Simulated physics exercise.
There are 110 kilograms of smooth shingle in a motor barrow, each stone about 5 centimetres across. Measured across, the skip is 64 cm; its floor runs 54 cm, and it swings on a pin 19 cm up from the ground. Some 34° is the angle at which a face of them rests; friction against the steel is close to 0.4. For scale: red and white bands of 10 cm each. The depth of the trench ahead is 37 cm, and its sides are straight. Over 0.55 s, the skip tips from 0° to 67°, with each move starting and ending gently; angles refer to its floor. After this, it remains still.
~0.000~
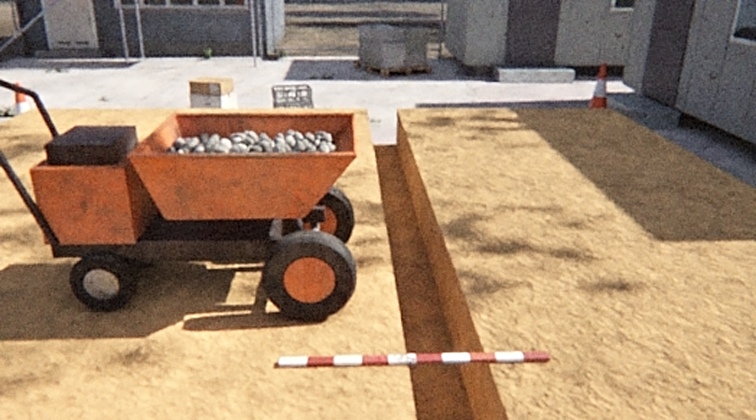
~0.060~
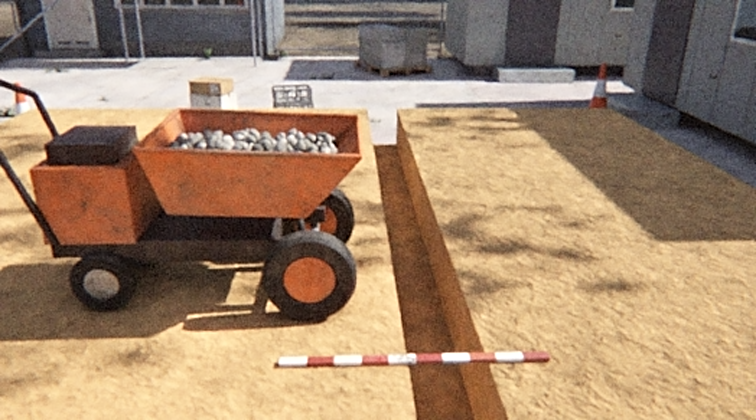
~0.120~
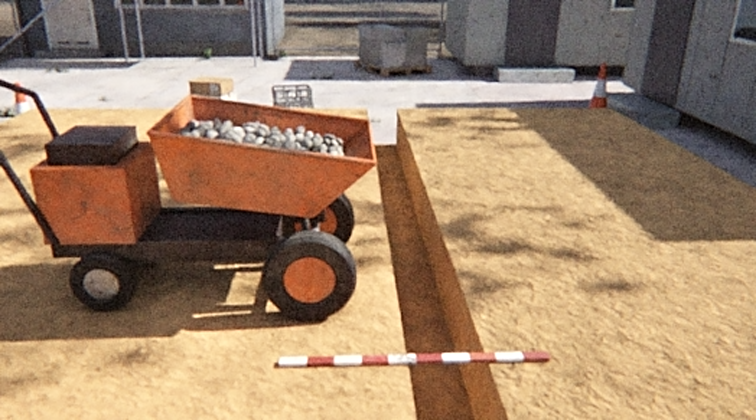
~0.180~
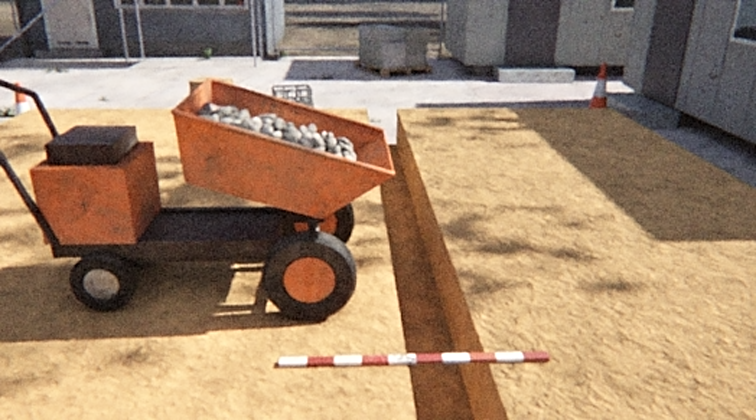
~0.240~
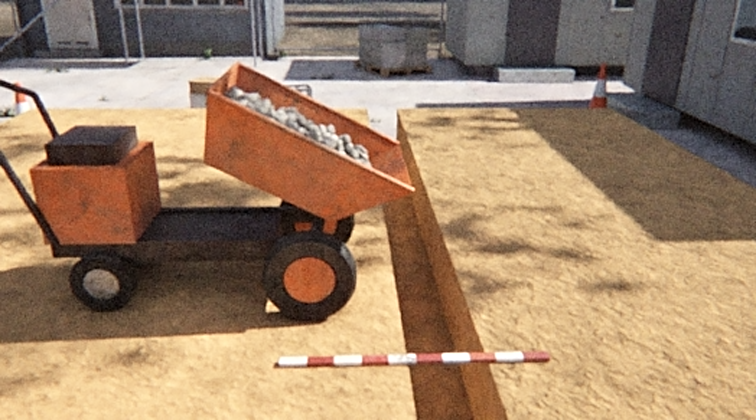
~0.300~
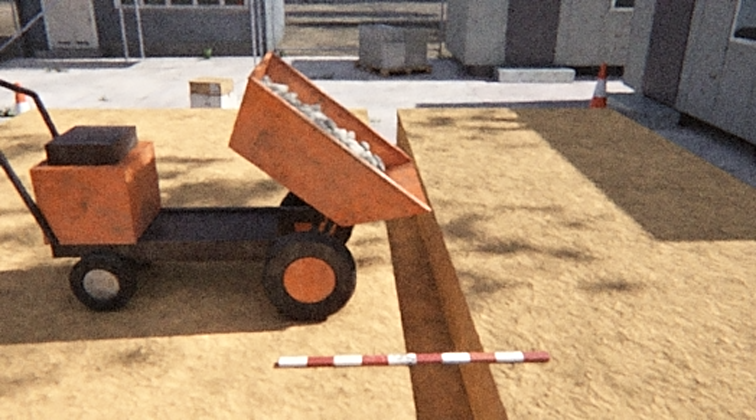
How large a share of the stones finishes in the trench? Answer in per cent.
A share of about 22 per cent.
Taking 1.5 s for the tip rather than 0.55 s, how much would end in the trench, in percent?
40 per cent.
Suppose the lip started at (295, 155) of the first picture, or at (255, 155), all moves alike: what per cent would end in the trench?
65 and 85 %.
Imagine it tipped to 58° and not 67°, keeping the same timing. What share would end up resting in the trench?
With that change, near 25 per cent.
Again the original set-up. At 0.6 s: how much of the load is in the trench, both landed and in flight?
Some 5 per cent.
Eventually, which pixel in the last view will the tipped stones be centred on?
At about pixel (521, 277) in the last view.
After 0.4 s the floor is at 56°; 100 % in the skip; the foremost stones are at (416, 216).
After 0.6 s the floor is at 67°; 77 % in the skip, 5 % in the trench, 18 % past the trench; the foremost stones are at (502, 267).
After 1.0 s the floor is at 67°; 16 % in the skip, 7 % in the trench, 77 % past the trench; the foremost stones are at (701, 285).
After 3.0 s the floor is at 67°; 0 % in the skip, 22 % in the trench, 78 % past the trench; the foremost stones are past the picture's edge.
